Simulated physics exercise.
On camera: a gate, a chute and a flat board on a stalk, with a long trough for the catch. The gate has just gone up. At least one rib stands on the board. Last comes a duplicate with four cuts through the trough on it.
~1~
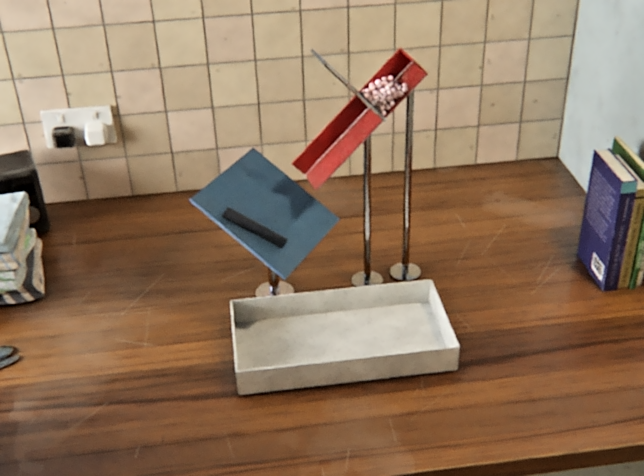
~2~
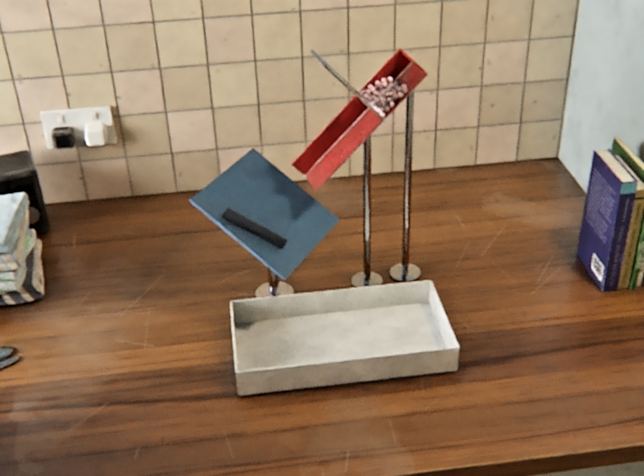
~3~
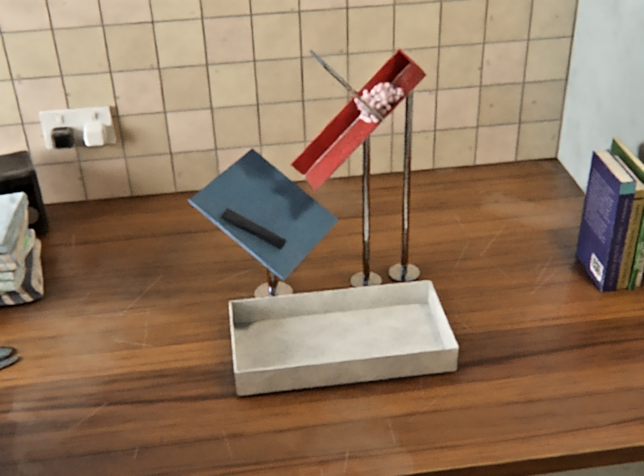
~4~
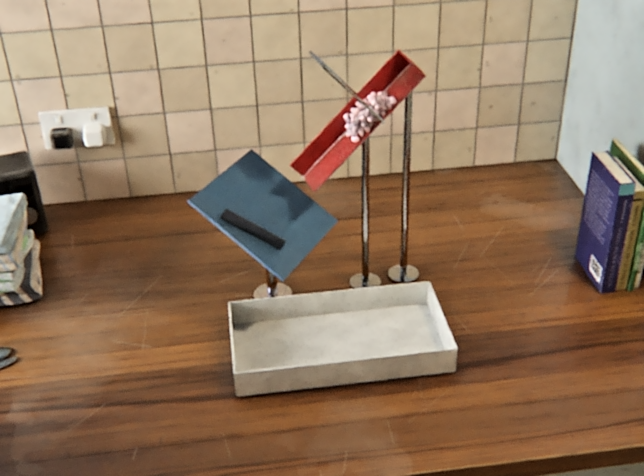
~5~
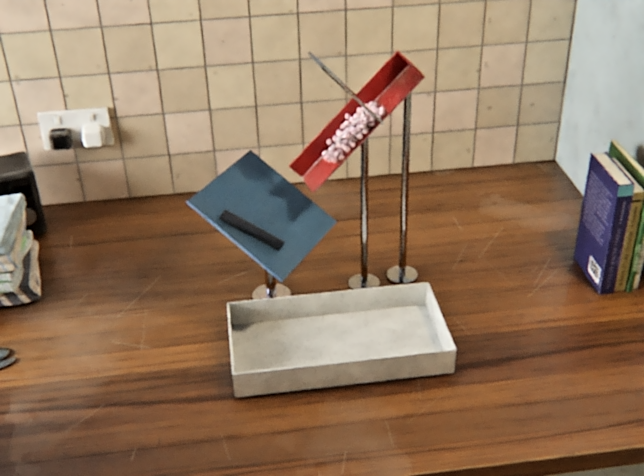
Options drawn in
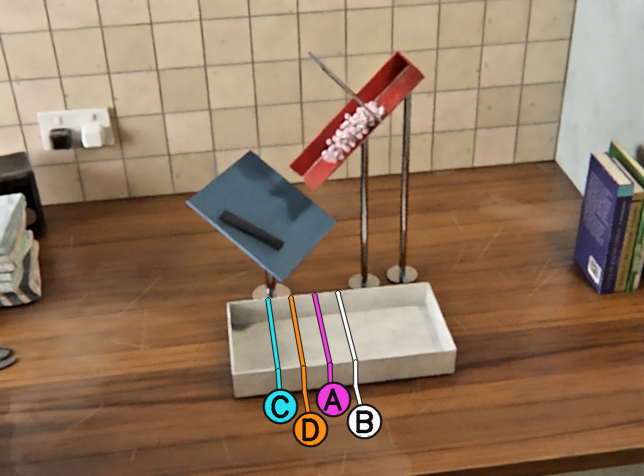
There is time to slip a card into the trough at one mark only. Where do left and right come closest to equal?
Line B.
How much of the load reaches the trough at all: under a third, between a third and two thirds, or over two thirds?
Over two thirds.
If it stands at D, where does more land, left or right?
Right.
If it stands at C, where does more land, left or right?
The right side.
On the marked copy, line A crosses the front rim at (329, 363); line B crosses the front rim at (355, 360); line C crosses the front rim at (277, 369); line D crosses the front rim at (303, 366).
If A is chosen, of what is caught, only a few on the left of the divider, all but a few on the right.
If B is chosen, of what is caught, close to half on the left of the divider, close to half on the right.
If C is chosen, of what is caught, none at all on the left of the divider, the whole lot on the right.
If D is chosen, of what is caught, none at all on the left of the divider, the whole lot on the right.
